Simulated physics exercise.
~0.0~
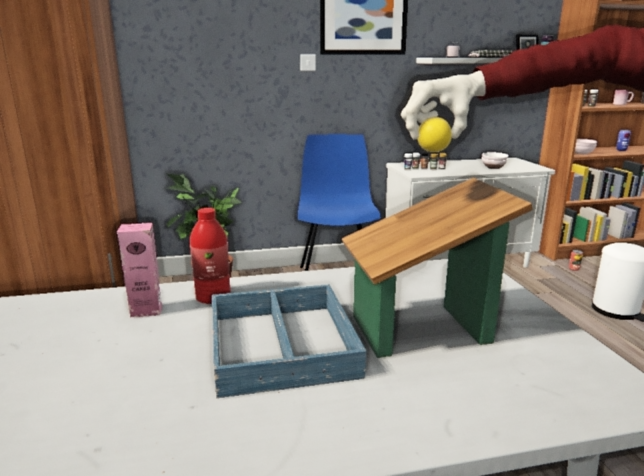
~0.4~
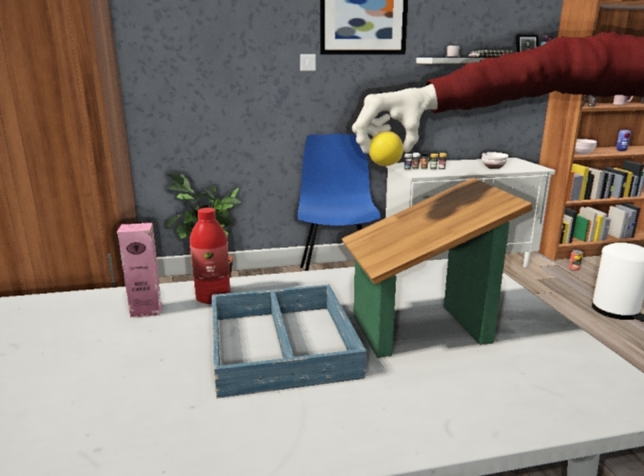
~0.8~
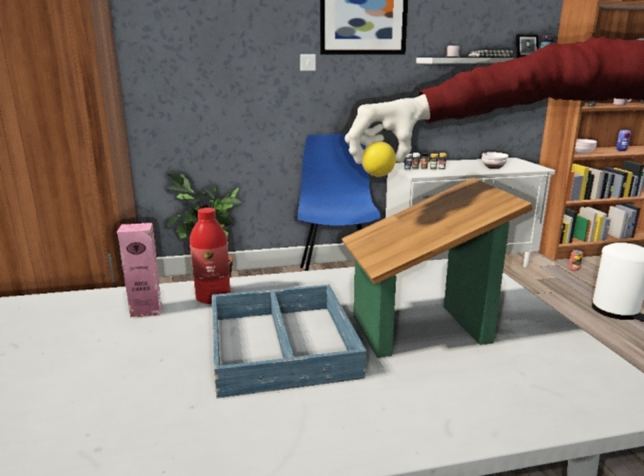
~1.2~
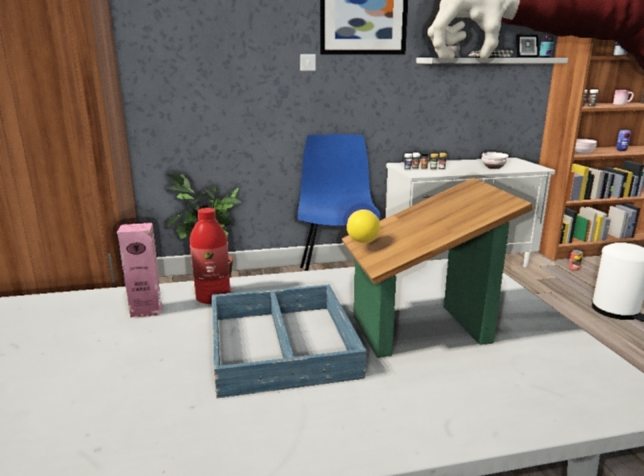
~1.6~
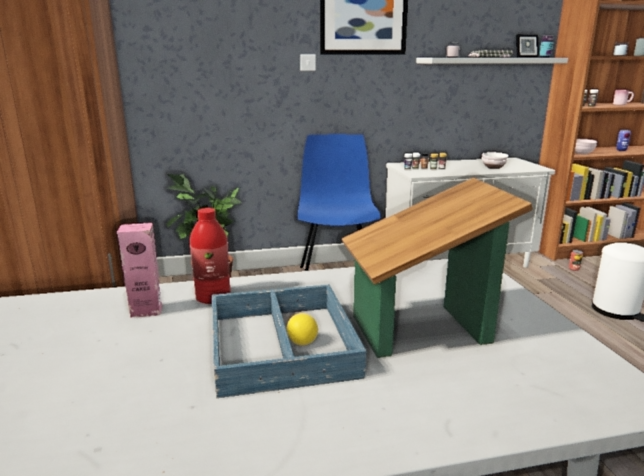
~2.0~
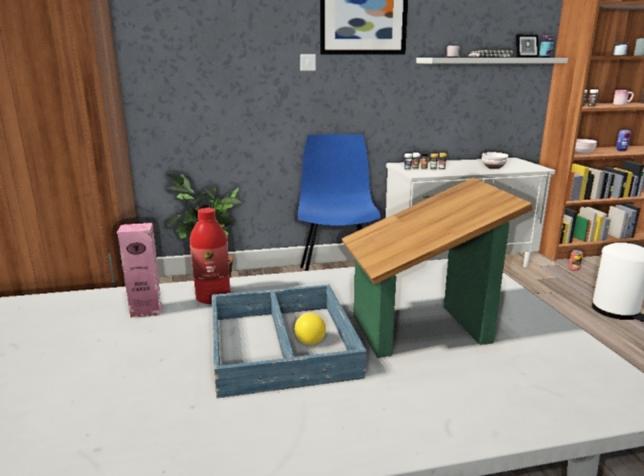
In a room with a dark grey wall, a still camera looks slightly down across a white tabletop. A pink carton and a red bottle stand at the left, a blue two-part tray sits in the middle, and a sloping wooden board rests on green supports to its right, with a blue chair behind. A pale hand in a dark red sleeve carries a yellow lemon leftward to above the board's low end. It lets go and draws back as the lemon meets the board. The lemon drops into the tray's right bay, shifts slightly right and ends there.
